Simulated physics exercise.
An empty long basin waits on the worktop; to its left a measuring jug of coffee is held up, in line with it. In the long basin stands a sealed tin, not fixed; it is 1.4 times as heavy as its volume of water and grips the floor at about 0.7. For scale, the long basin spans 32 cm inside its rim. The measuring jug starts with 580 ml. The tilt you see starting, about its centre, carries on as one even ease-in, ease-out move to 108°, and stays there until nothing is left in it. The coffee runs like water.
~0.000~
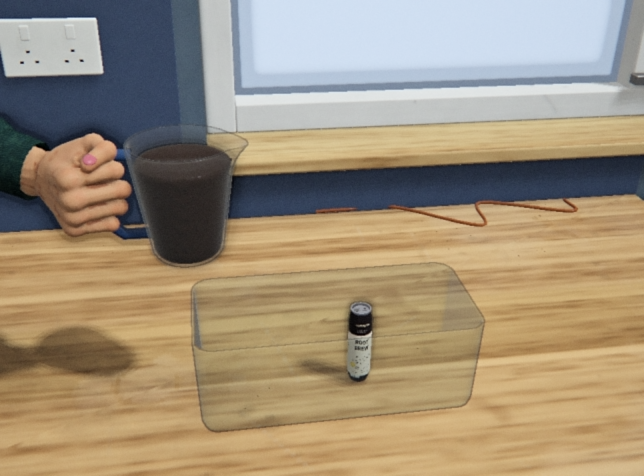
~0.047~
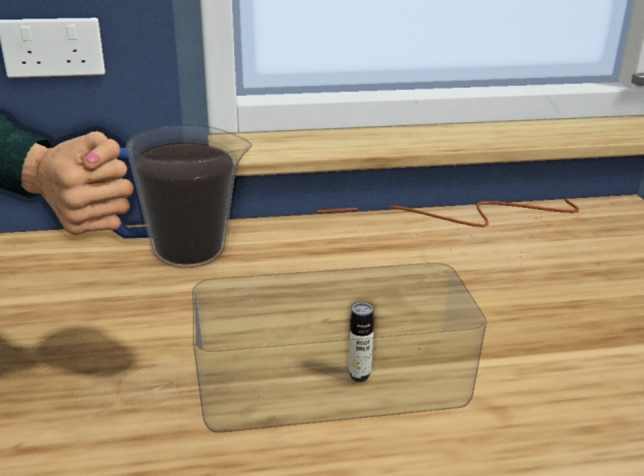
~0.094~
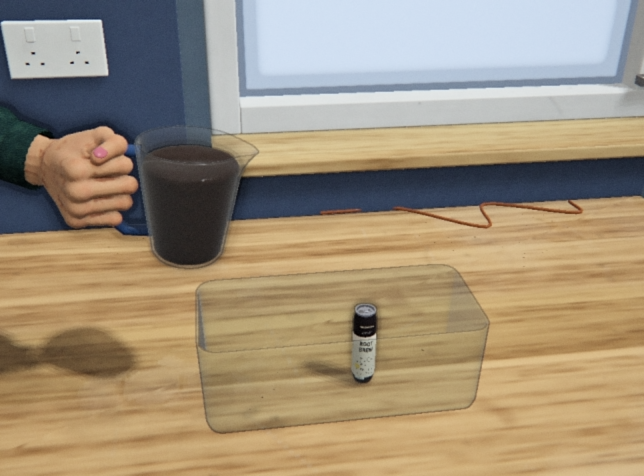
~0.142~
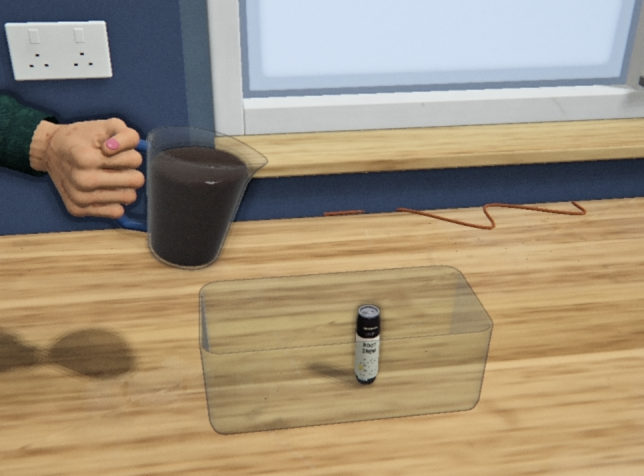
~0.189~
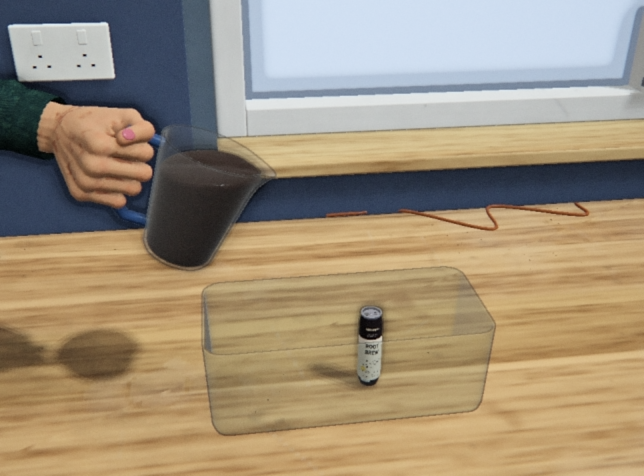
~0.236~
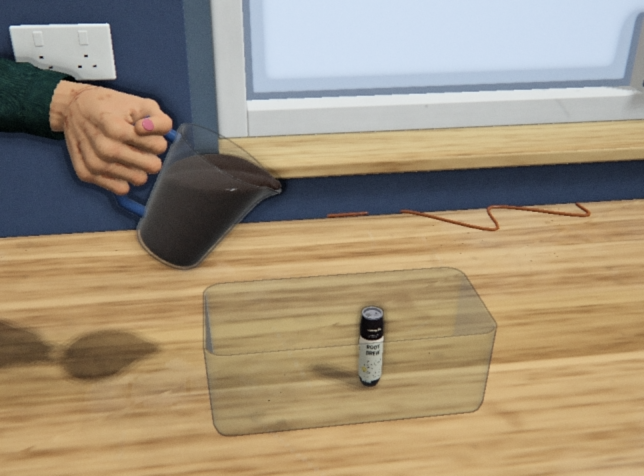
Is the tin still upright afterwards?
It remains upright.
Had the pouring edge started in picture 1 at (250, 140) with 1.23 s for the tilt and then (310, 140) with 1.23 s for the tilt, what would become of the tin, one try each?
First it stays up; then it falls.
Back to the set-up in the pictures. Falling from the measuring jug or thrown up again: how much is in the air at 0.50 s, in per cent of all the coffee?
Some 28 per cent.
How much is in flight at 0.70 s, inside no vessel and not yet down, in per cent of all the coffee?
About 14 per cent.
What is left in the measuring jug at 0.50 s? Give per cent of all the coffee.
Near 48 in a hundred.
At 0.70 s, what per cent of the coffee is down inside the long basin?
Near 78 in a hundred.
By 0.50 s the tilt is 98° and 49 per cent is still to pour; the tin stands where it began.
By 0.70 s the tilt is 108° and 8 per cent is still to pour; the tin stands where it began.
By 0.90 s the tilt is 108° and 0 per cent is still to pour; the tin stands where it began.
By 1.12 s the tilt is 108° and 0 per cent is still to pour; the tin stands where it began.
At rest the tin stands where it began.
